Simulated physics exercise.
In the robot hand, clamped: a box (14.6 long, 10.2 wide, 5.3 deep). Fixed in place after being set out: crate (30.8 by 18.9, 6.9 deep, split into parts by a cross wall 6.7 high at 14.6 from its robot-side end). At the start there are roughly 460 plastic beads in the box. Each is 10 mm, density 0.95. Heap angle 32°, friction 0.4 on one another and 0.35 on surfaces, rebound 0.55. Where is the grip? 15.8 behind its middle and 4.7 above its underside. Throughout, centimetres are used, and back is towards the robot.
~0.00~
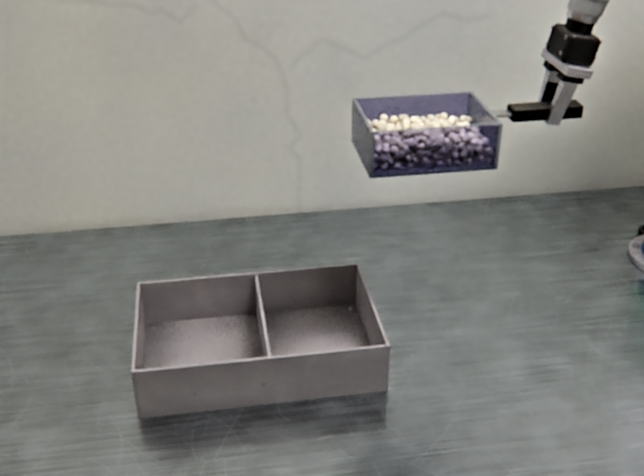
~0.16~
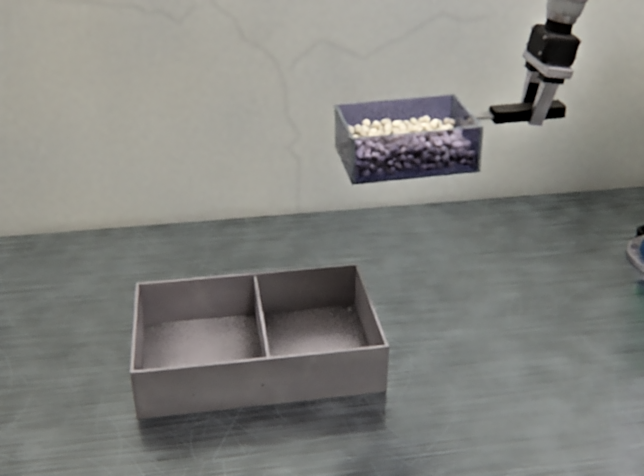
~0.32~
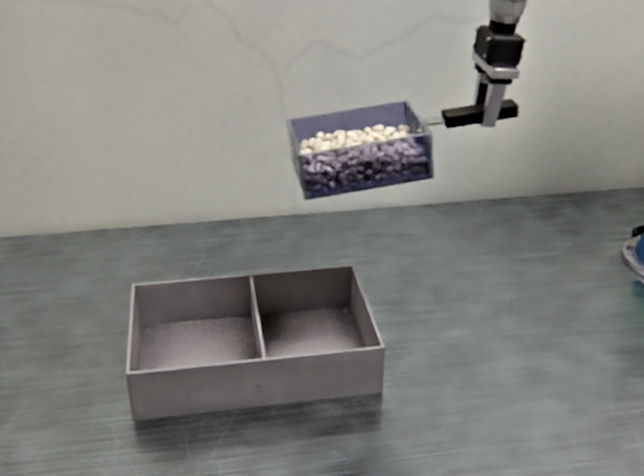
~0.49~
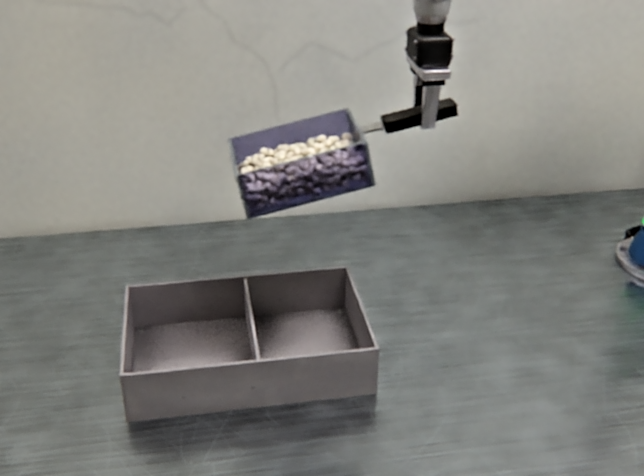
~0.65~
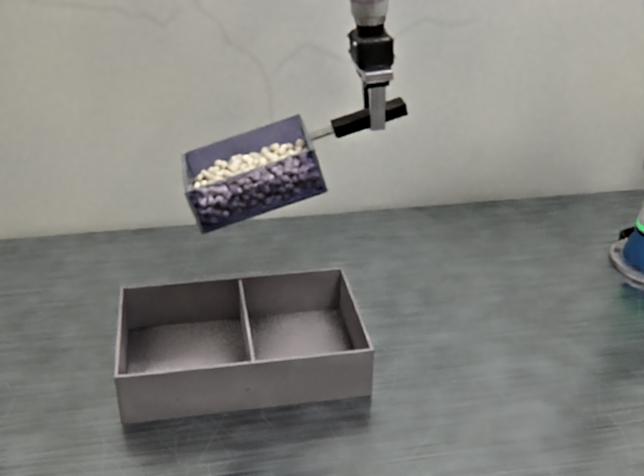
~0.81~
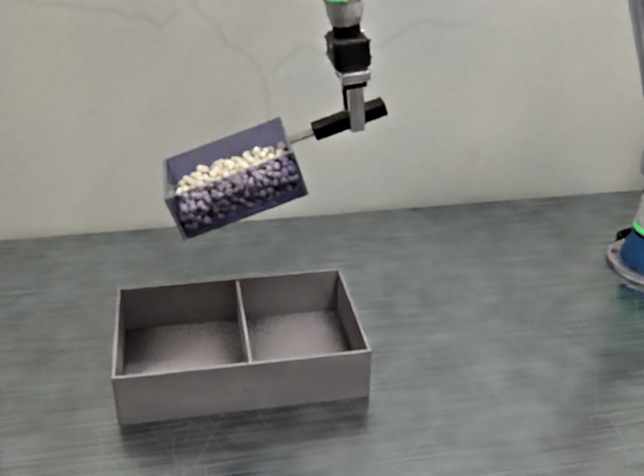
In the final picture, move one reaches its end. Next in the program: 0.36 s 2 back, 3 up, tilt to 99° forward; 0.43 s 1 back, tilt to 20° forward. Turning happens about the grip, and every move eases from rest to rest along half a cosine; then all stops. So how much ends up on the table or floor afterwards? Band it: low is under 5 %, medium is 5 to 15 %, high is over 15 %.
Band: Medium.
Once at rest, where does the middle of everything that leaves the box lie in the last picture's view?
I'd put it at roughly (322, 348).
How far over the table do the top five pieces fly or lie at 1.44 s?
Those pieces are near 28 cm up.
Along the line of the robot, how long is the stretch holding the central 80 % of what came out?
Roughly 28 centimetres.
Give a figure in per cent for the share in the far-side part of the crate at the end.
0 per cent or so.
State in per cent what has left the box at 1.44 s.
About 40 in a hundred parts are out by then.
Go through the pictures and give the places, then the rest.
In the first frame, box floor at (422, 152), level; upper third of the load around (419, 133), from x 360 to 490, top at y 115; 460 in the box.
In the second frame, box floor at (405, 156), tilted 2° forward; upper third of the load around (406, 137), from x 345 to 470, top at y 120.
In the third frame, box floor at (360, 166), tilted 6° forward; upper third of the load around (373, 146), from x 300 to 425, top at y 130.
In the fourth frame, box floor at (304, 179), tilted 12° forward; upper third of the load around (323, 158), from x 245 to 365, top at y 135.
In the fifth frame, box floor at (259, 189), tilted 16° forward; upper third of the load around (283, 166), from x 195 to 315, top at y 145.
In the sixth frame, box floor at (241, 194), tilted 18° forward; upper third of the load around (267, 169), from x 180 to 300, top at y 145; 460 in the box.
After 1.13 s, tilted 96° forward, highest piece 27 above the table; 293 in the box, 140 in the robot-side part, 5 in the far-side part, 22 in flight or on a rim.
After 1.44 s, tilted 44° forward, highest piece 27 above the table; 279 in the box, 137 in the robot-side part, 36 on the table or floor, 6 in the far-side part, 2 in flight or on a rim.
After 1.80 s, tilted 20° forward, highest piece 31 above the table; 277 in the box, 137 in the robot-side part, 37 on the table or floor, 8 in the far-side part, 1 in flight or on a rim.
After 2.85 s, tilted 20° forward, highest piece 31 above the table; 277 in the box, 137 in the robot-side part, 38 on the table or floor, 8 in the far-side part.
At rest, 277 in the box, 137 in the robot-side part, 38 on the table or floor, 8 in the far-side part. That is 8 % on the table or floor.
